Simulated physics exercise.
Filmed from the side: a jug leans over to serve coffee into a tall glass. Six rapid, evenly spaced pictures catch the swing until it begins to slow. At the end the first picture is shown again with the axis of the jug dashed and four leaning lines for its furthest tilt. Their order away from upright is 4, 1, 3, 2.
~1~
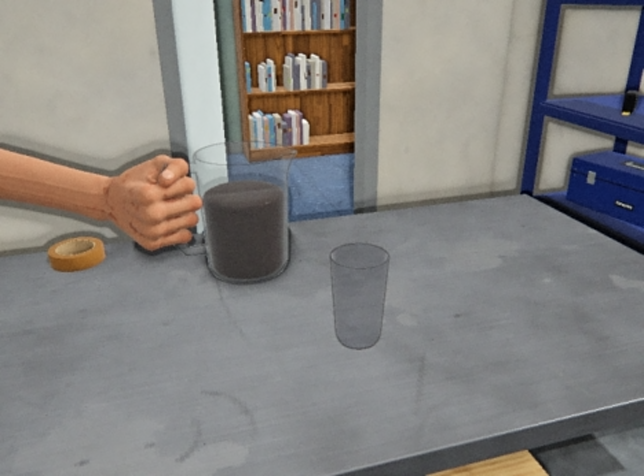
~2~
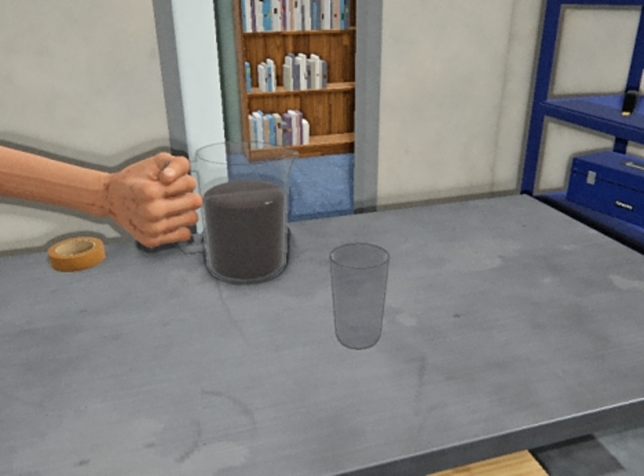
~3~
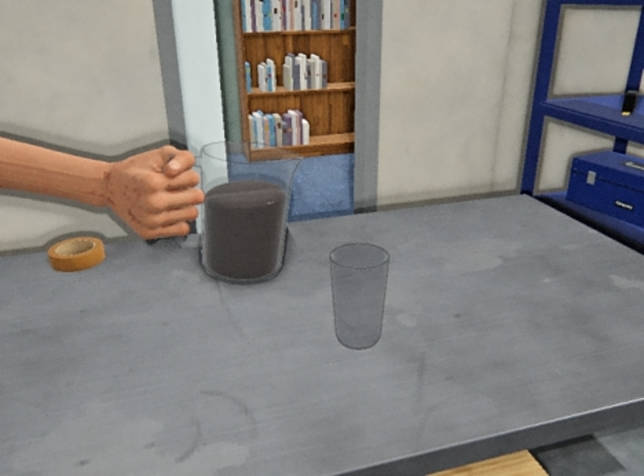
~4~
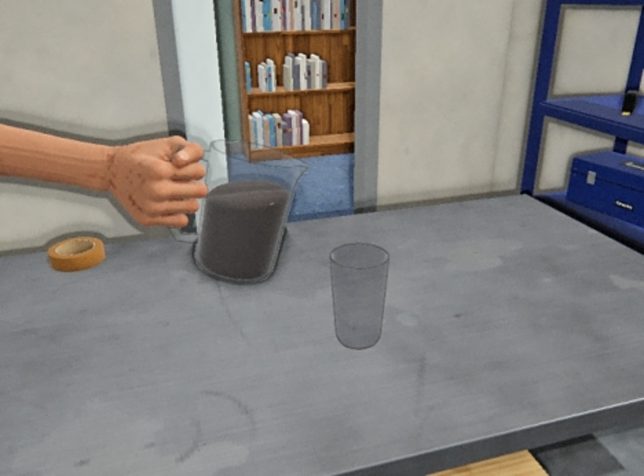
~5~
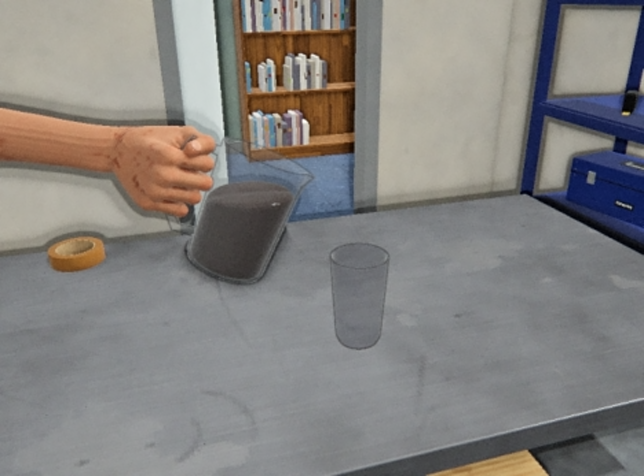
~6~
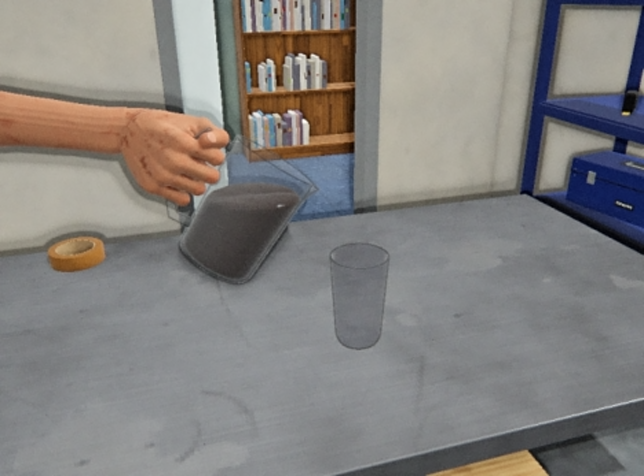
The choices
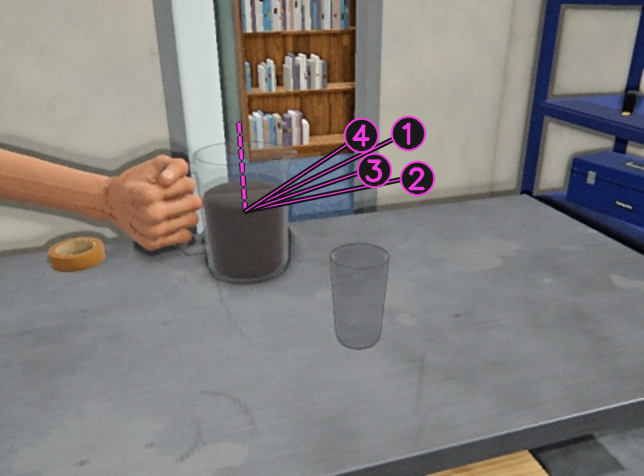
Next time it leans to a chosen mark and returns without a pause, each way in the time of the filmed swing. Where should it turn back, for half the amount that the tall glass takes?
Best: 1.
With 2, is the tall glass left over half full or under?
Over.
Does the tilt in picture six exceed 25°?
Yes.
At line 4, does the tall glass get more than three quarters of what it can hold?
No, it does not.
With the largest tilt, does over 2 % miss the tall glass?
Yes, it does.
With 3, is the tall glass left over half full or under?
Over.
On the marked copy, 1 at (393, 139); 2 at (400, 179); 3 at (357, 173); 4 at (346, 144).
For line 1, the tall glass ends with about 49 % of what it can hold.
For line 2, the tall glass ends with about 76 % of what it can hold; 14 % of the coffee is spilt.
For line 3, the tall glass ends with about 73 % of what it can hold.
For line 4, the tall glass ends with about 29 % of what it can hold.
